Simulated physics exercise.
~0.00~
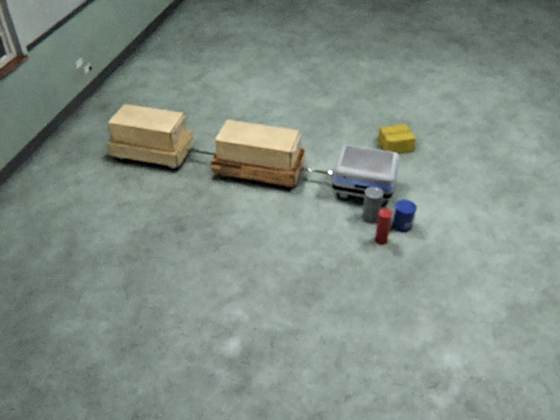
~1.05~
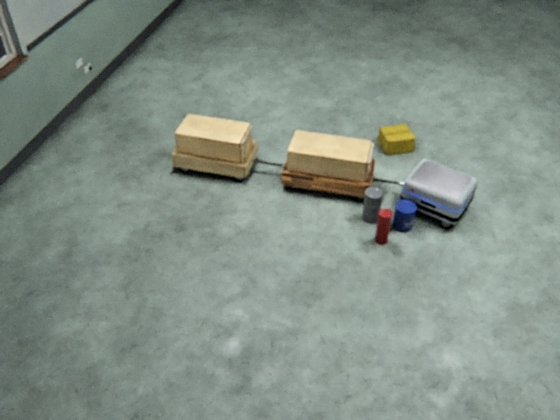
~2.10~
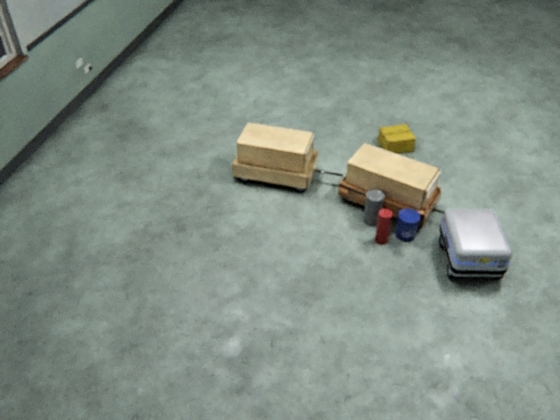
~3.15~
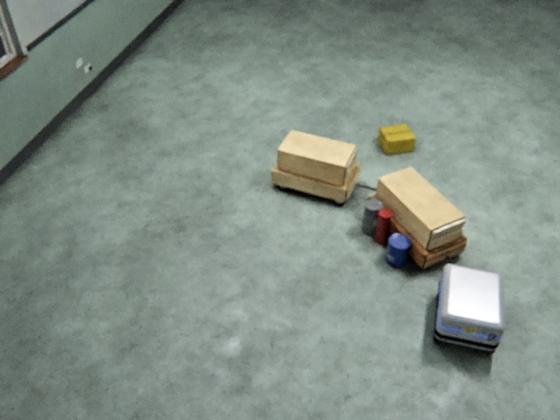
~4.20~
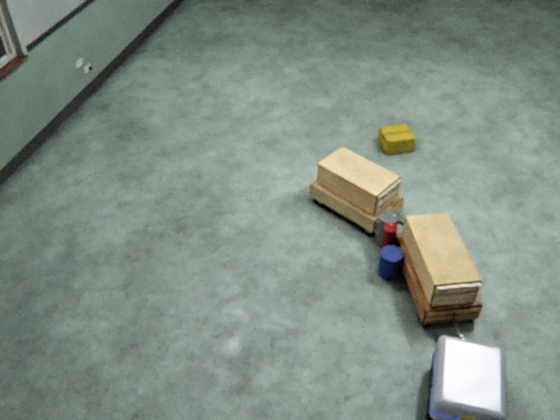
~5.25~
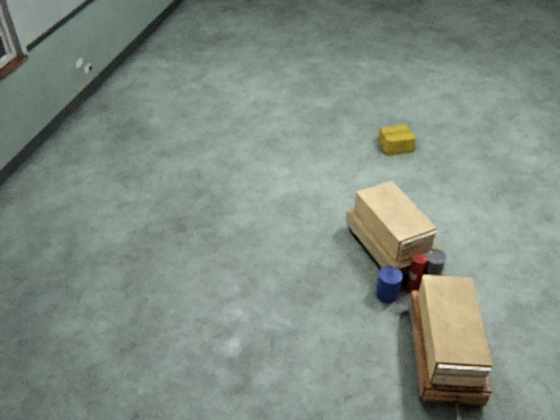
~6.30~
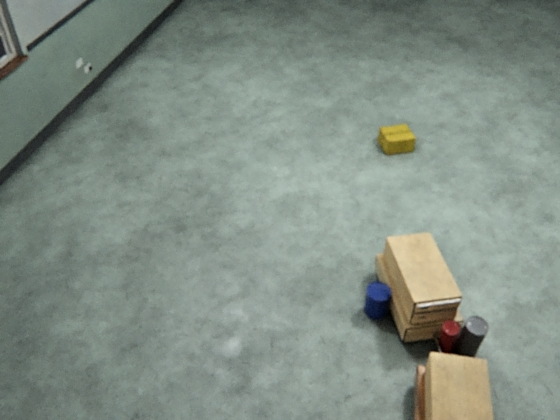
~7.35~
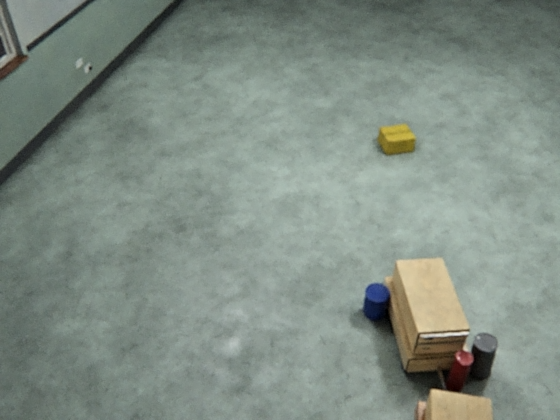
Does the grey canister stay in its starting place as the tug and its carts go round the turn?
No, the grey canister does not stay in its place. The carts push it along the floor toward the lower right, and it ends up well away from its starting spot.
A robot tug pulling two carts loaded with boxes rolled right and turned down out of view, its carts shoving the grey, red and blue containers along the floor; they ended up still upright beside the last cart, while the yellow box never moved.
